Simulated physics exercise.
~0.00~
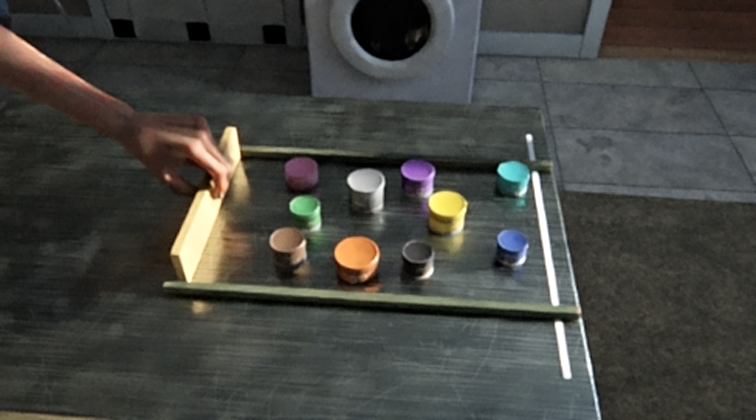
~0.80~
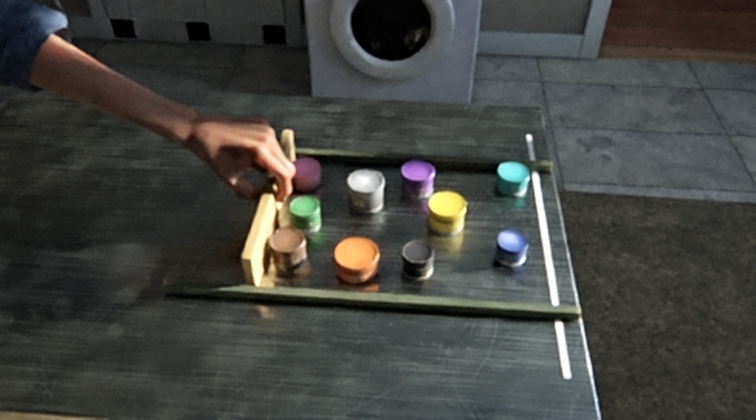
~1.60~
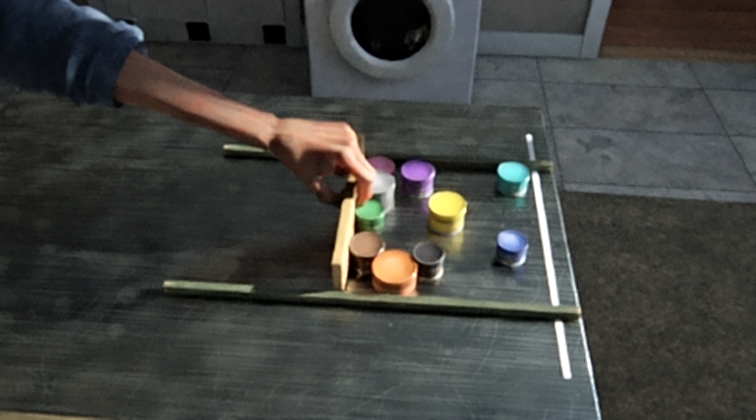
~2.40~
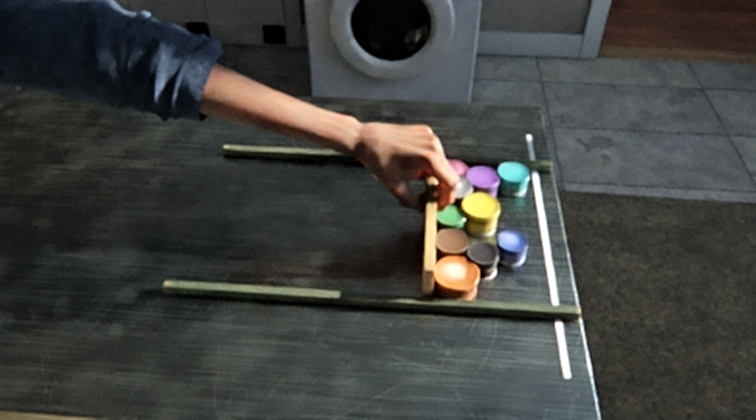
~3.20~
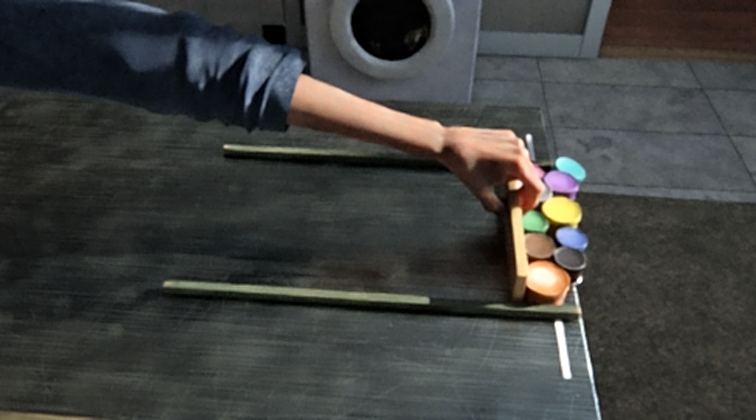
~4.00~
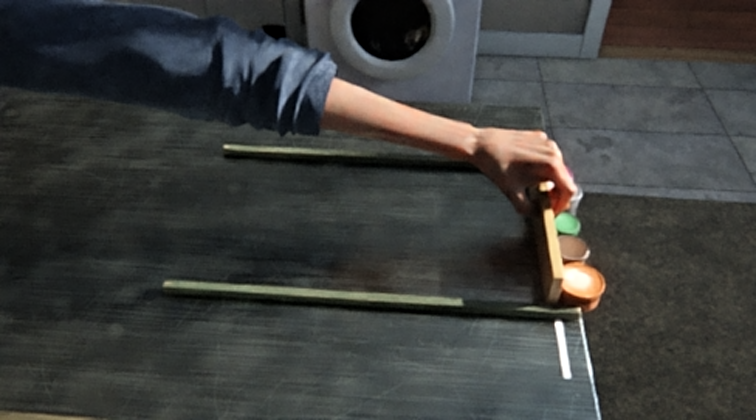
We see a hand slide an upright wooden board rightward between two rails on a dark table, gathering colourful little pots and pushing them to the edge by a white strip, where several, including the purple, yellow, black, blue and turquoise ones, go over and fall.
